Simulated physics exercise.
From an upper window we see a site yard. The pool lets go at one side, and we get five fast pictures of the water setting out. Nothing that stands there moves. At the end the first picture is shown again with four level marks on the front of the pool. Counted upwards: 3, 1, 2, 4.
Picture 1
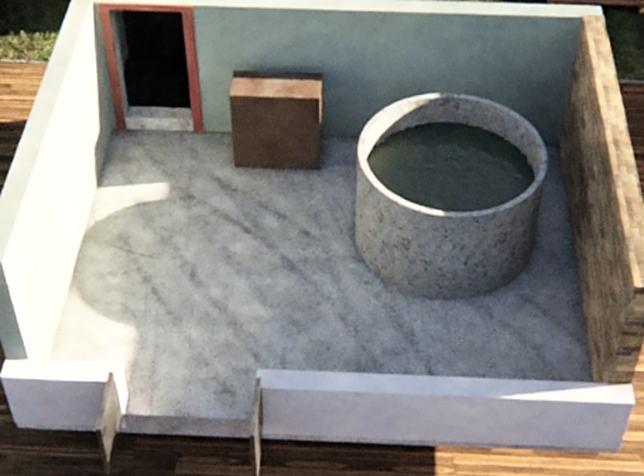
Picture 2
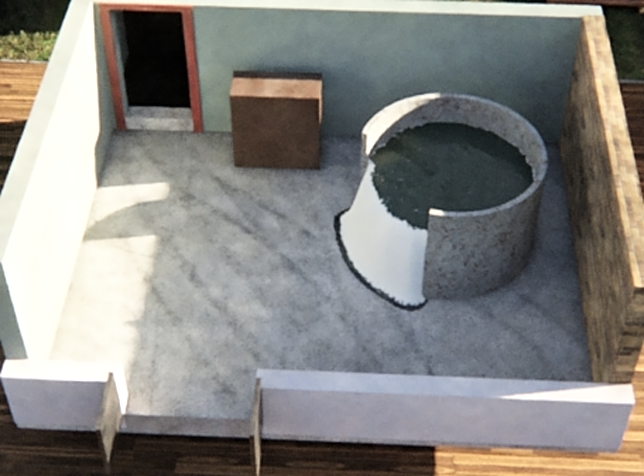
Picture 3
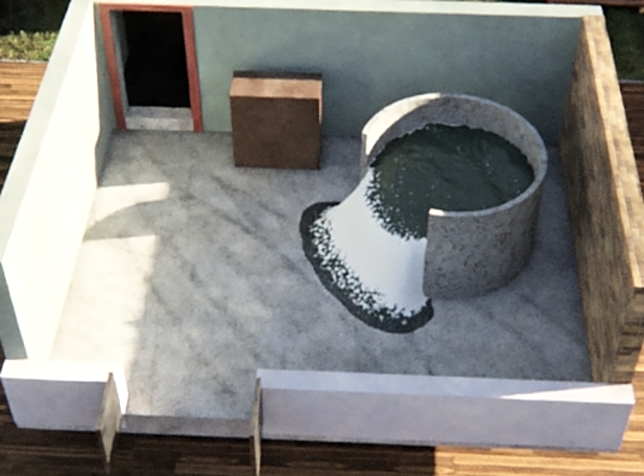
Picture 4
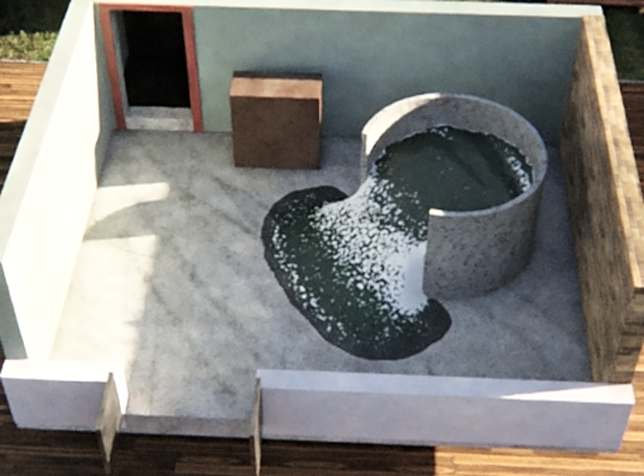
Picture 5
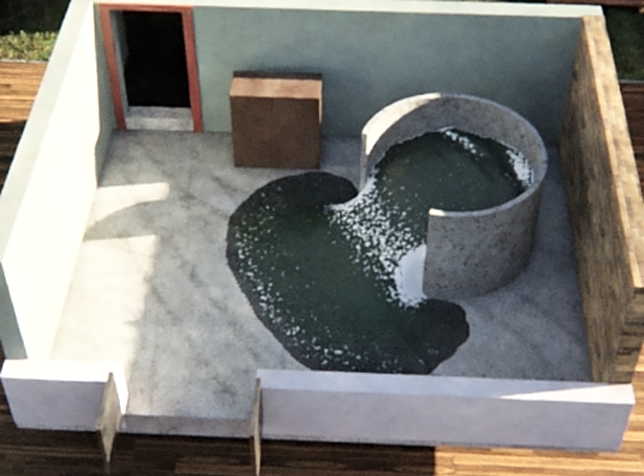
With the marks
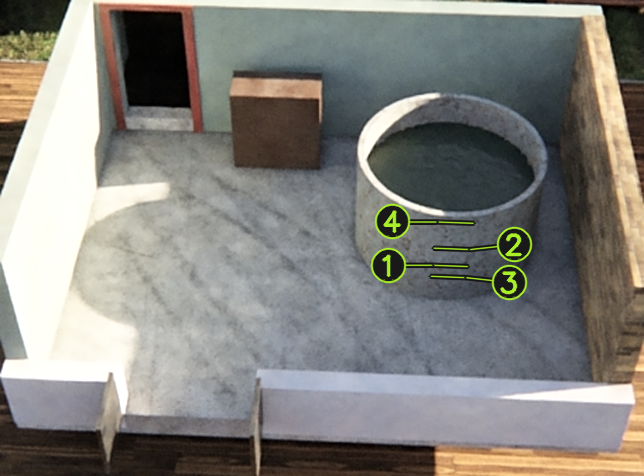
At the start, dark water lies still inside a round stone pool in a walled yard with a red-framed doorway. A gap opens in the pool's left front side and white, foaming water pours out onto the floor, then spreads leftward and forward in a widening dark green sheet flecked with white.
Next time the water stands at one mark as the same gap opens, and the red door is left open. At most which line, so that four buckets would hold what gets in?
The answer is mark 2.
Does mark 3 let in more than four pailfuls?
No, not at all.
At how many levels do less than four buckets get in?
Three of the four.
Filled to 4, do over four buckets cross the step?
Yes, it does.
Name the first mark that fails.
It is 4.
On the marked copy, 1 at (449, 265); 2 at (451, 248); 3 at (448, 276); 4 at (454, 222); from the bottom up 3, 1, 2, 4.
Choosing 1, nothing gets over.
Choosing 2, a bucket or two gets in.
Choosing 3, nothing gets over.
Choosing 4, about 11 bucketfuls get in.
